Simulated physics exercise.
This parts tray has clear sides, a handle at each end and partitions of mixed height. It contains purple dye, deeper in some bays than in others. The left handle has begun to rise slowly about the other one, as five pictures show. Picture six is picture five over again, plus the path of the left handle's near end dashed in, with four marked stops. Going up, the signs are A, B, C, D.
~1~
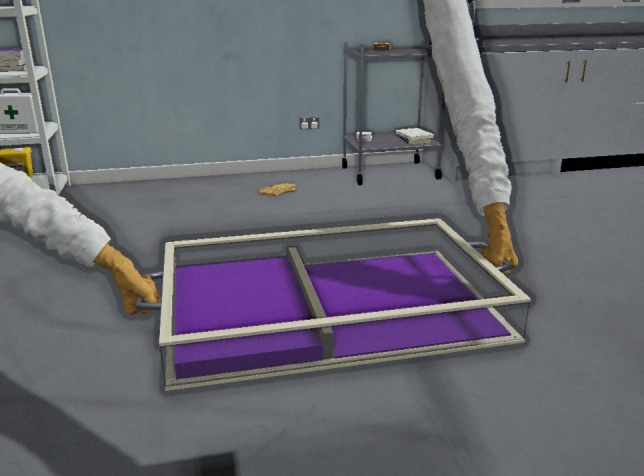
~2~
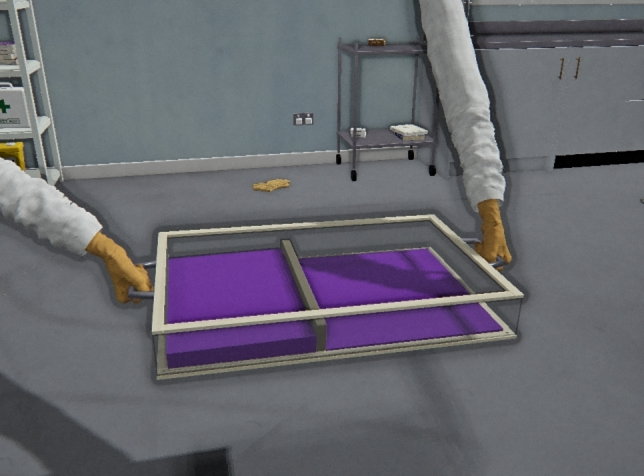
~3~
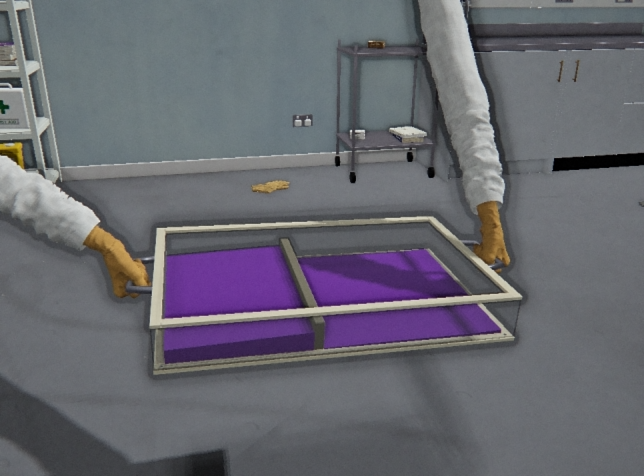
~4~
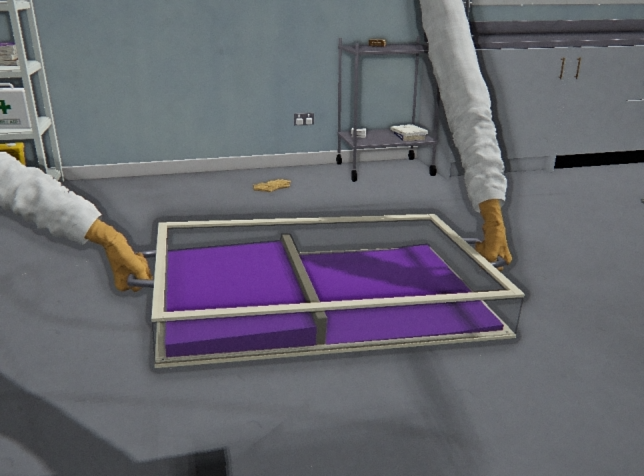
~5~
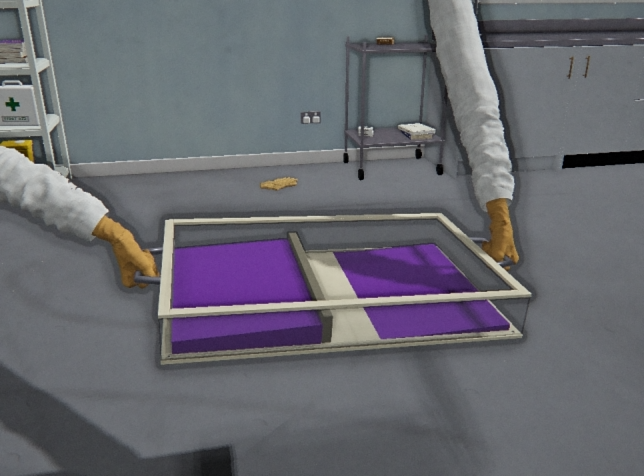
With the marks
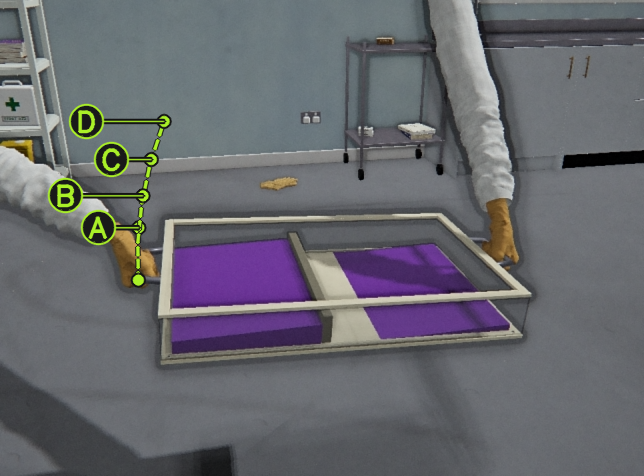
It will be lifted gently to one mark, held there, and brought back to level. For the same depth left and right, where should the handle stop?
Mark C does it best.
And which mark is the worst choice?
Here it is mark A.
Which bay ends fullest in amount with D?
It is the right one.
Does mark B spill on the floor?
No.
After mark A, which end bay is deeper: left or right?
The left one.
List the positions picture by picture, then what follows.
In the first frame, the tray is level; deepest in the left bay, at (243, 301), shallowest in the right; left handle at (141, 292).
In the second frame, tipped about 1° down to the right; no wall is crossed; left handle at (134, 281).
In the third frame, tipped about 2° down to the right; no wall is crossed; left handle at (132, 275).
In the fourth frame, tipped about 3° down to the right; no wall is crossed; left handle at (133, 269).
In the fifth frame, tipped about 3° down to the right; deepest in the left bay, at (242, 282), shallowest in the right; left handle at (140, 266).
In lime, A at (138, 227); B at (143, 195); C at (151, 159); D at (164, 121).
If A is chosen, the left end bay stands much deeper than the other; nothing spills.
If B is chosen, the left end bay stands a little deeper than the other; nothing spills.
If C is chosen, the two end bays stand about equally deep; nothing spills.
If D is chosen, the right end bay stands a little deeper than the other; nothing spills.
